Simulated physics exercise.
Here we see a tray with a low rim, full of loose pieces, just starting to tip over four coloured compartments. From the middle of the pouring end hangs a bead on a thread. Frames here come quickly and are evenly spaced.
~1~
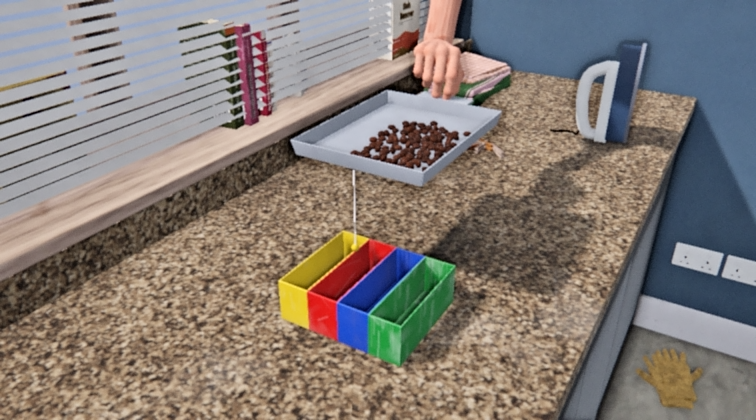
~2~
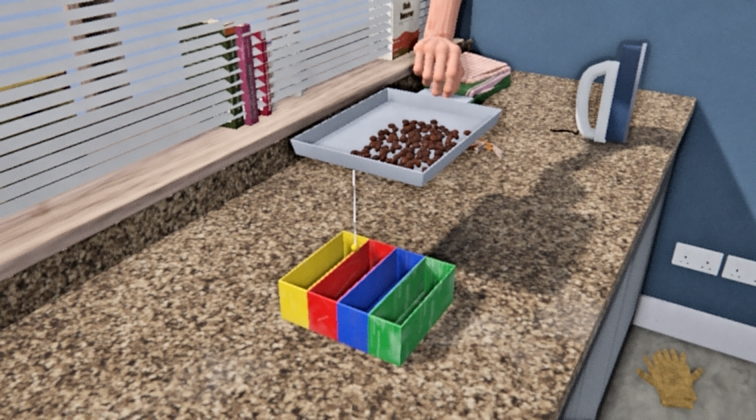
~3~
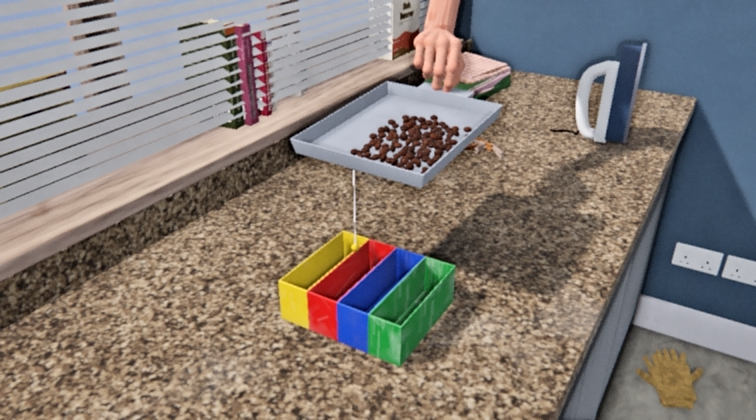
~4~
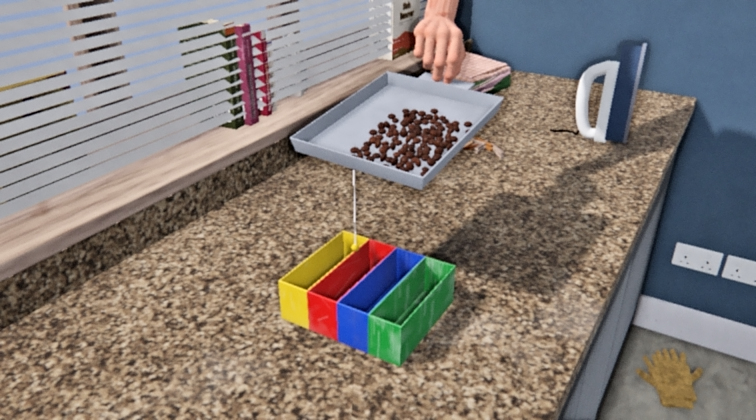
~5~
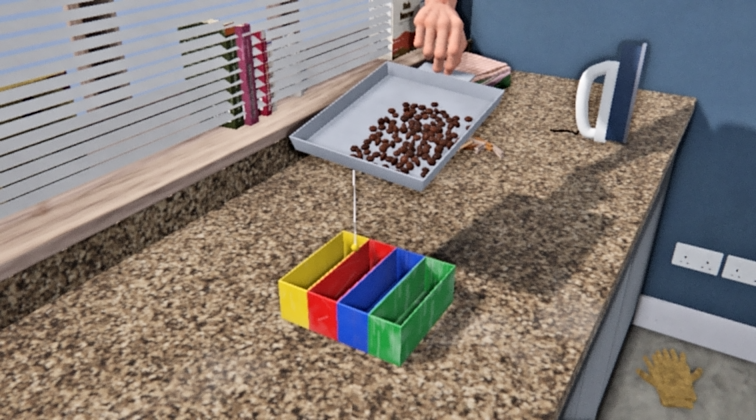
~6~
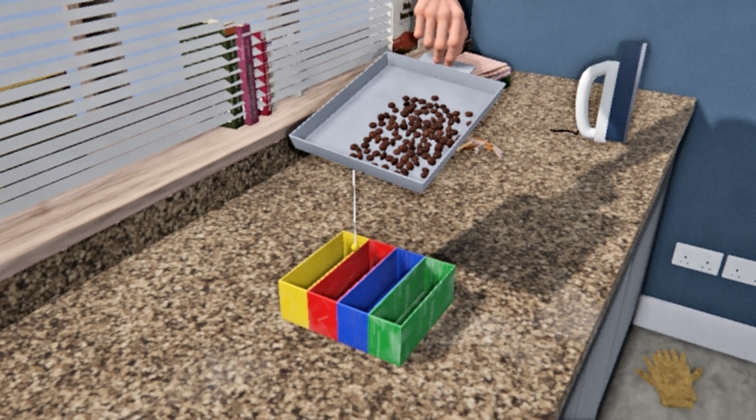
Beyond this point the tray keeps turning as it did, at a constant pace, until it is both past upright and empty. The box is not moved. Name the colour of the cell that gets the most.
It is the green one.
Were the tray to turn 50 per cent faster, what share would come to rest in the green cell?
Roughly 60 percent, give or take.
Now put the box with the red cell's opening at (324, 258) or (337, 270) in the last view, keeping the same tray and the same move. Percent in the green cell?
Close to 30 in a hundred, then close to 80 in a hundred.
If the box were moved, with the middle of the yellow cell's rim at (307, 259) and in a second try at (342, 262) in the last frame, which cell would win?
So it's the green one for the first shift and that blue cell for the second.
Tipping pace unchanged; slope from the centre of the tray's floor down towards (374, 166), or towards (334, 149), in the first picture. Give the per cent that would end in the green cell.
In order, some 30 % and some 0 %.
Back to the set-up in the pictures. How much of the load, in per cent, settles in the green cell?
Roughly 60 %.
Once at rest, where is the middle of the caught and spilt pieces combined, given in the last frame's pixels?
It settles centred around (402, 321).
Just after the last frame, tray tipped steeply; every one on the tray.
A moment on, tray tipped right over; almost all on the tray; just a few in the green cell; just a few in the blue cell; about a tenth falling or outside the box.
Further on, tray tipped past a quarter turn; roughly two thirds in the green cell; roughly a third in the blue cell; just a few in the red cell.
When it is over, tray tipped past a quarter turn; roughly two thirds in the green cell; roughly a third in the blue cell; just a few in the red cell; not one in the yellow cell.
